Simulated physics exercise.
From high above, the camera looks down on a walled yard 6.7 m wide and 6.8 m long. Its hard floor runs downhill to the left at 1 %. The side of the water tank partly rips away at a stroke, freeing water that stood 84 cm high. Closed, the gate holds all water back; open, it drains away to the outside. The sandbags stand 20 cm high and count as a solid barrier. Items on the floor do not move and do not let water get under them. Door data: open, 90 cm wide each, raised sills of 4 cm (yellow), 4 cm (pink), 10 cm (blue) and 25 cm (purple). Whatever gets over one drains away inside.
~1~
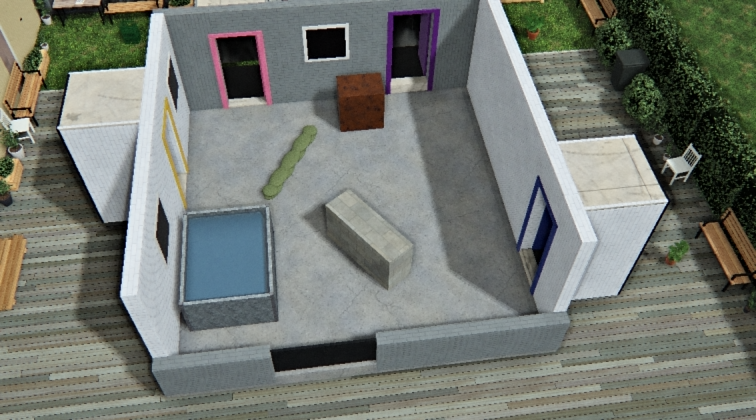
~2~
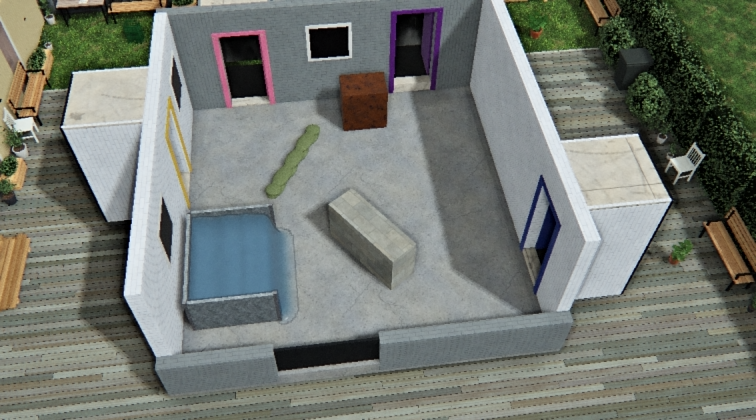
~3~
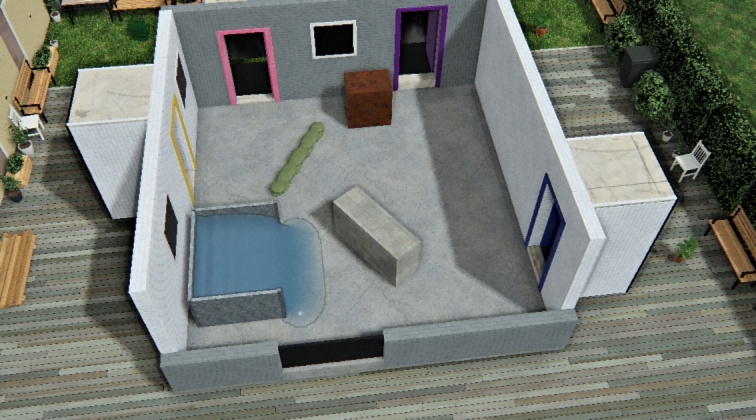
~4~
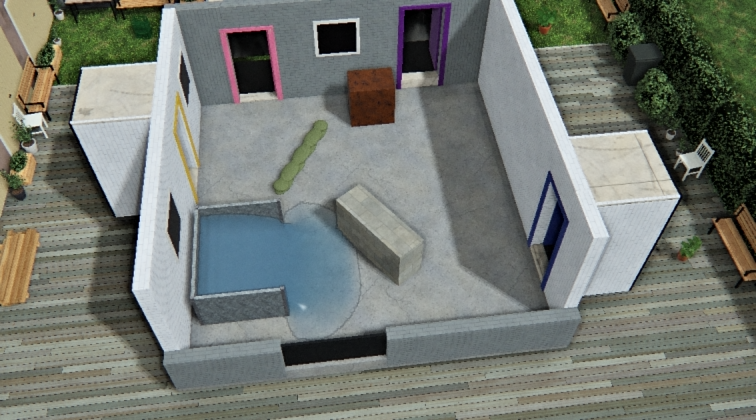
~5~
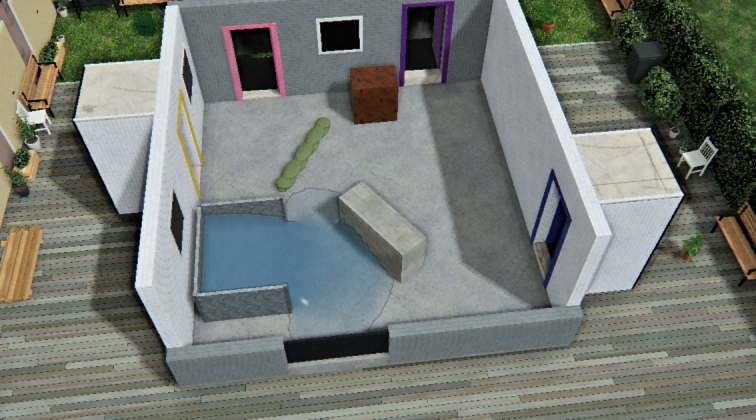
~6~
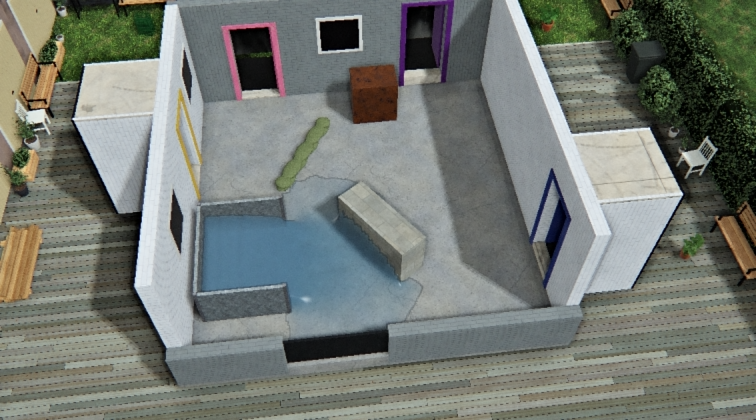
A walled yard with a grey floor, ringed by wooden decking, benches and greenery, is seen from high above. Inside are a water tank at left, a green row of sandbags, a pale grey block near the middle, a rusty brown box at the back, and pink, purple, yellow and blue doorways. The tank's right side opens and water spreads rightward across the floor, reaching around the block, as the view shifts slightly.
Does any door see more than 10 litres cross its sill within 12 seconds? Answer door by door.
Taking each door, the yellow door does; the pink door does not; the blue door does; the purple door does not.
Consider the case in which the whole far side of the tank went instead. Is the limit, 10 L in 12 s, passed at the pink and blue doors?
Pink door surpasses it, blue door doesn't reach it.
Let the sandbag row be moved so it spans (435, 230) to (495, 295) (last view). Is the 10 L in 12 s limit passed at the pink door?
Pink: Exceeded.
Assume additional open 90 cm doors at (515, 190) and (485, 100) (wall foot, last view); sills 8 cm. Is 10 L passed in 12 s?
Per doorway, in order: Insufficient / sufficient.
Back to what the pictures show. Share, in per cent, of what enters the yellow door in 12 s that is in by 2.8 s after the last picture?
About 0%.
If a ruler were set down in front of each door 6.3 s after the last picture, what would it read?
Depths in centimetres - yellow: 2, pink: 3, blue: 5, purple: 12.
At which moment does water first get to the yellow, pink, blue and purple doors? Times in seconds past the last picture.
Yellow = 4.5 s, pink = 3.4 s, blue = 1.3 s, purple = 1.8 s.
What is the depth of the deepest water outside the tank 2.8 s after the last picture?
It gets to some 26 cm.
Then, 0.7 s after the last picture water covers 30 % of the floor and is deepest (50 cm) near (423, 340); yellow door not reached, pink door not reached, blue door not reached, purple door not reached.
Then, 1.5 s after the last picture water covers 45 % of the floor and is deepest (42 cm) near (549, 325); yellow door not reached, pink door not reached, blue door 14 cm at the sill, 0 L in, purple door not reached.
Then, 2.8 s after the last picture water covers 65 % of the floor and is deepest (26 cm) near (193, 329); yellow door not reached, pink door not reached, blue door 19 cm at the sill, 49 L in, purple door 4 cm at the sill, 0 L in.
Then, 6.3 s after the last picture water covers 90 % of the floor and is deepest (14 cm) near (397, 104); yellow door 2 cm at the sill, 0 L in, pink door 3 cm at the sill, 0 L in, blue door 5 cm at the sill, 75 L in, purple door 12 cm at the sill, 0 L in.
Then, 11.3 s after the last picture water covers 95 % of the floor and is deepest (14 cm) near (278, 219); yellow door 7 cm at the sill, 17 L in, pink door 3 cm at the sill, 1 L in, blue door 1 cm at the sill, 75 L in, purple door 4 cm at the sill, 0 L in.
